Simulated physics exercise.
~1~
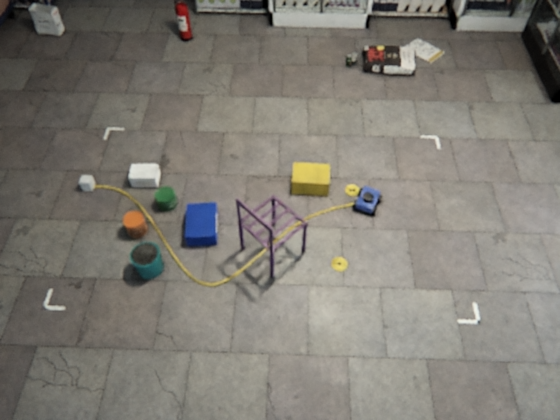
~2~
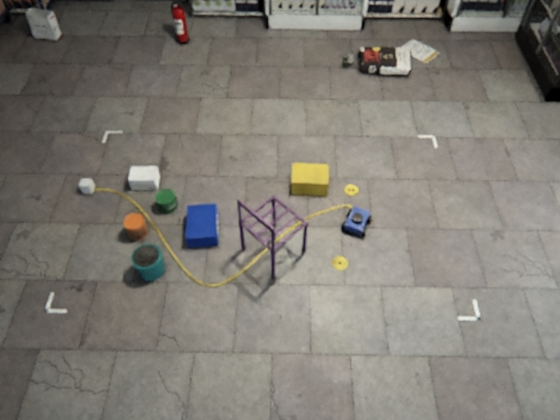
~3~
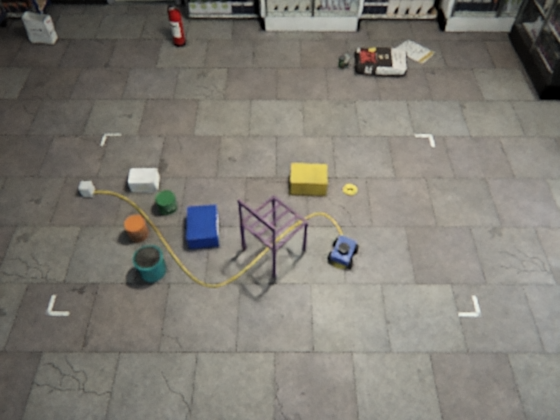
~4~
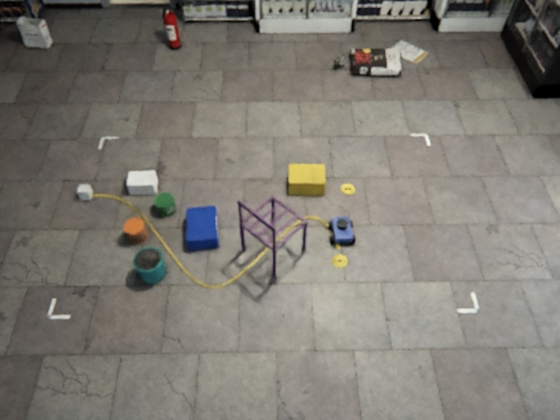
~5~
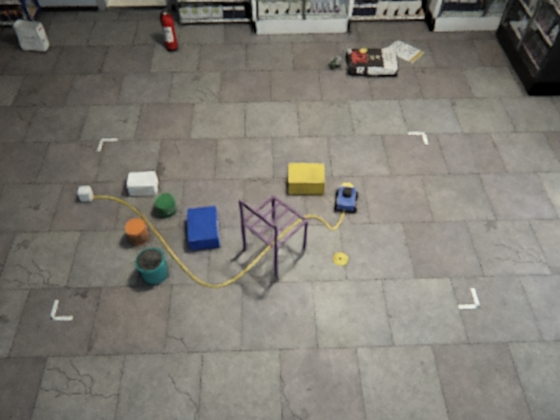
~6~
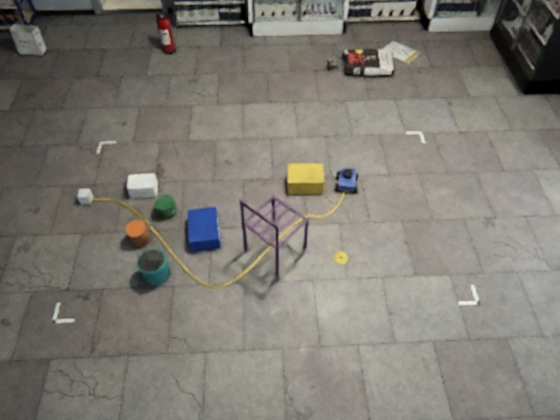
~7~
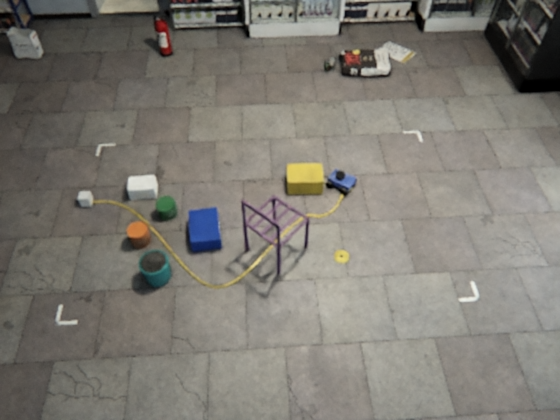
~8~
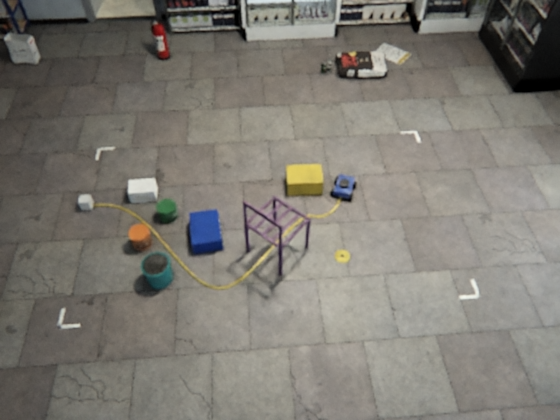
A small blue cart trailing a yellow lead that runs under a purple chair-like frame rolls down the tiled floor, then back up past a yellow mark to stop beside the yellow crate, the lead still attached to the white block at left and the other objects undisturbed.
